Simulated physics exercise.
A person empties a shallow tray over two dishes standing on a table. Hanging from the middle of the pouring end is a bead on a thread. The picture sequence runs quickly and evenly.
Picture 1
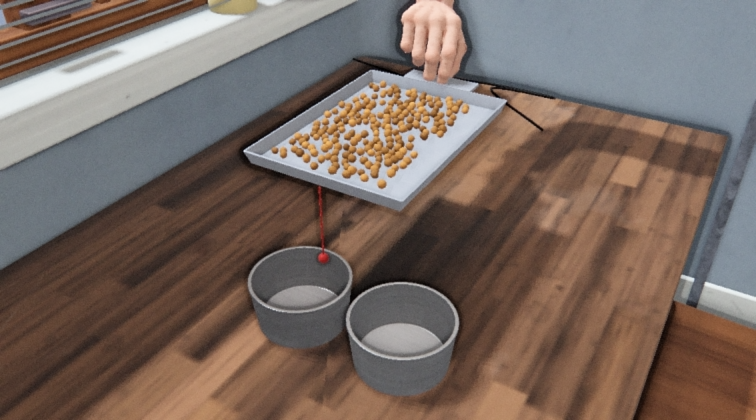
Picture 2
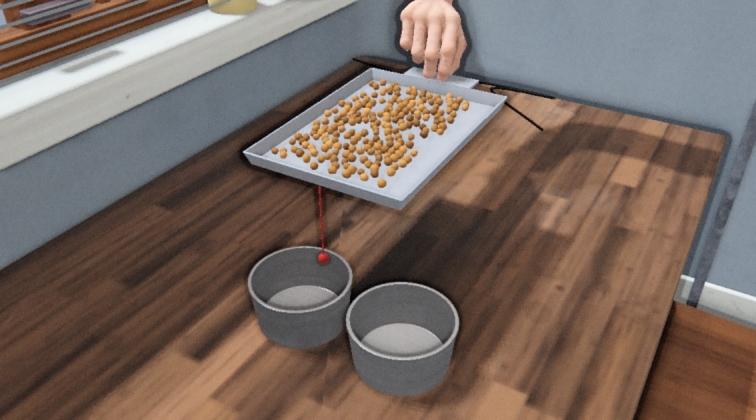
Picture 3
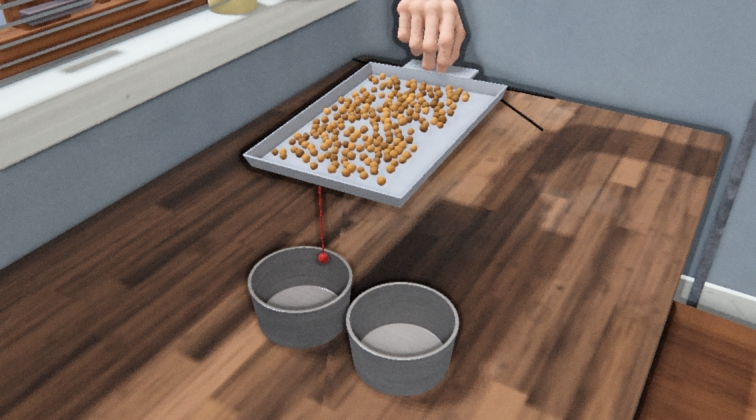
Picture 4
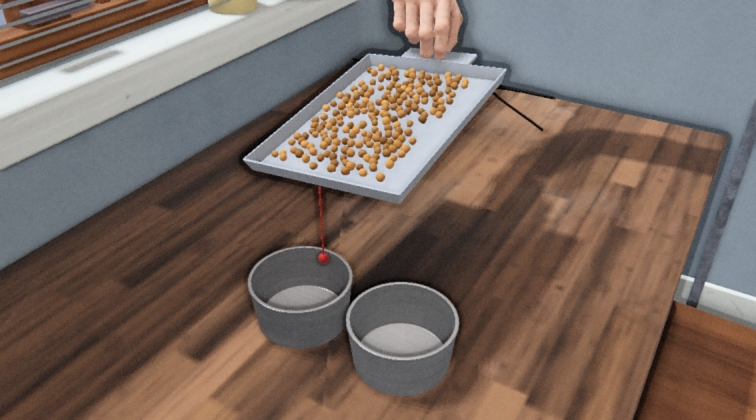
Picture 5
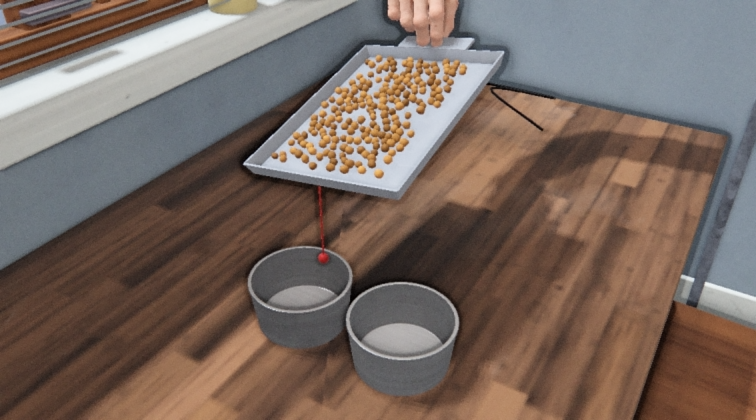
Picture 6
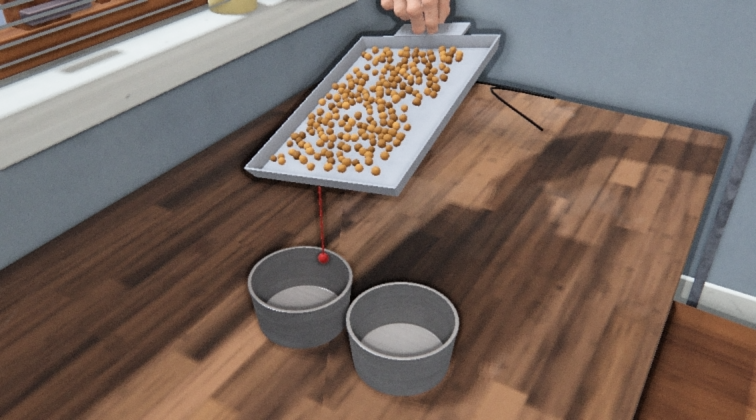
A dark wood-plank table stands against blue-grey walls beside a white windowsill, seen from above at an angle by a still camera. A hand at the top grips a pale grey tray scattered with small orange-brown balls, a red bead hanging on a thread from its near edge, above two round grey dishes. The hand steadily raises the tray's far end, and the near edge tilts slightly down toward the left.
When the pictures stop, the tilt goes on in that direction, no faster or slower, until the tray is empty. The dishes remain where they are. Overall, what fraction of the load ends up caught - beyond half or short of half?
Looks like the dishes end up with a minority of it in the end.
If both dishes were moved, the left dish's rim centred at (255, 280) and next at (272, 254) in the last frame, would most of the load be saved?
At place one the minor share; at place two the bulk.
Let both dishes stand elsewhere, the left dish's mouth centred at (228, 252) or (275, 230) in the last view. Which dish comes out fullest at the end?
Taking the places in turn, it's the left side and then the left side.
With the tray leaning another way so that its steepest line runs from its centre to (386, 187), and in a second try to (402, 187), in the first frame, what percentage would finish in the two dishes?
I'd say some 80 in a hundred at first, then 70 in a hundred.
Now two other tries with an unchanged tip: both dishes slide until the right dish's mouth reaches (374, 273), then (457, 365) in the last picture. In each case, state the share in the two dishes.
It works out to 90 percent and then 0 percent.
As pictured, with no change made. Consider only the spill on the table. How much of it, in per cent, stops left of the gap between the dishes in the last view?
That would be roughly 100 per cent.
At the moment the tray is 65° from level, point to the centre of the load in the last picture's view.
Close to (294, 135).
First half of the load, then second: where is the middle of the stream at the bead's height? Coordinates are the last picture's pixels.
Points: About (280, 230), then about (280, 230).
Just after the last frame, tray tipped steeply; almost all on the tray; about a tenth in the air.
A moment on, tray tipped past a quarter turn; roughly a third on the tray; about a tenth in the left dish; roughly a quarter outside both; roughly a third in the air.
Further on, tray tipped past a quarter turn; roughly a quarter in the left dish; the larger part outside both.
When it is over, tray tipped past a quarter turn; not one in the right dish; roughly a quarter in the left dish; the larger part outside both.
